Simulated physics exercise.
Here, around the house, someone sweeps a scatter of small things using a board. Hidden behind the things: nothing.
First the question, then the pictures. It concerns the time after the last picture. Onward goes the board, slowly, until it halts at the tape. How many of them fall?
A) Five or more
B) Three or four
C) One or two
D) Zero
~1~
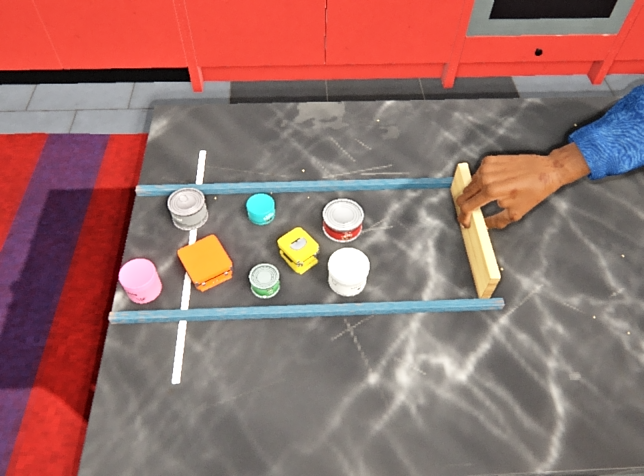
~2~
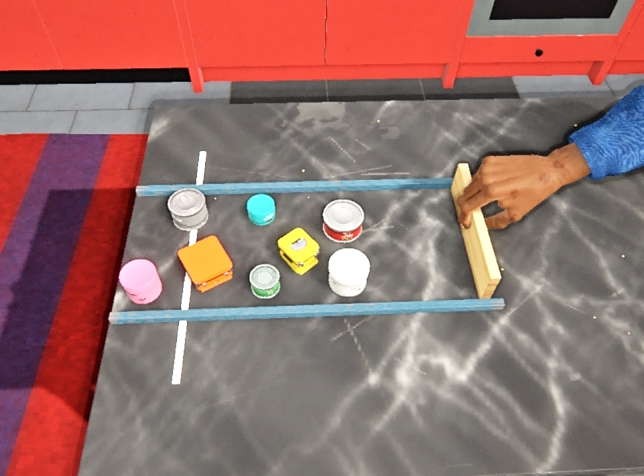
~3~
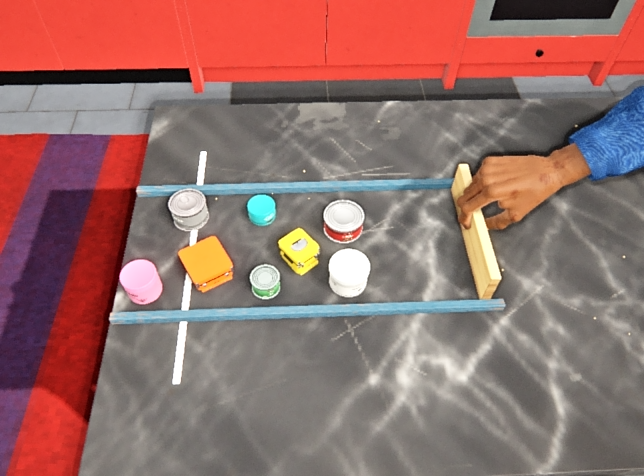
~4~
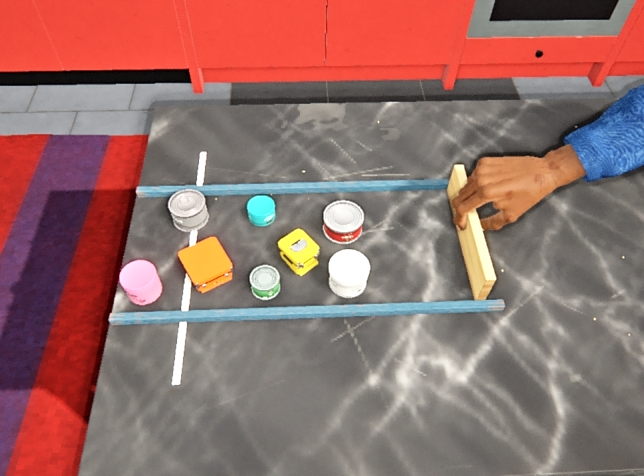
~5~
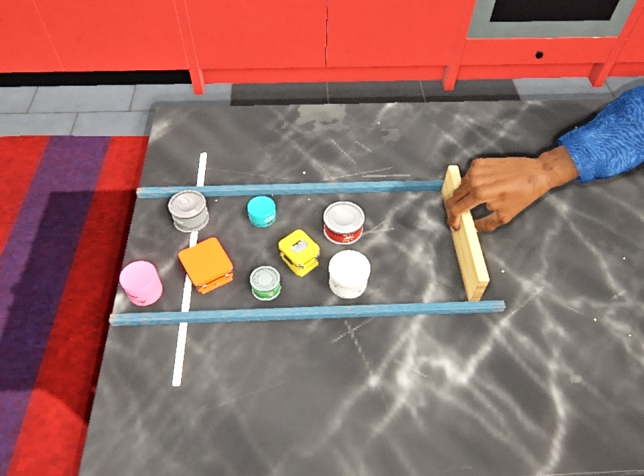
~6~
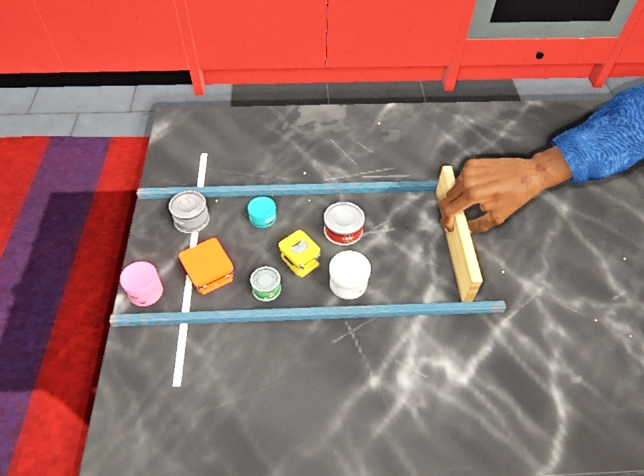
The answer is C.
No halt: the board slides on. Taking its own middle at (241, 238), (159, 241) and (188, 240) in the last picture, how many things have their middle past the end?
Respectively, 0, 4 and 1.
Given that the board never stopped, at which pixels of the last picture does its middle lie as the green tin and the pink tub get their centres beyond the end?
For the green tin, about (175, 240); for the pink tub, about (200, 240).
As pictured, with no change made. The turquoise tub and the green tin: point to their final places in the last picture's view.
They finish at roughly (184, 202) and (132, 301) respectively.
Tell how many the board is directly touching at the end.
4 in contact.
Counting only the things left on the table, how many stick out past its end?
Tally: 1.
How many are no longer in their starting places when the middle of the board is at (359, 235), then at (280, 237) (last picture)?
The first count is 2, and then it's 5.
Soon after, none off yet; pink tub at rest near (142, 284); grey pot at rest near (190, 213); orange case at rest near (207, 267).
After that, none off yet; pink tub at rest near (139, 285); grey pot displaced a little near (180, 211); orange case displaced about its own width near (173, 266).
In the end, the number that fall off is one or two; gone, pink tub.
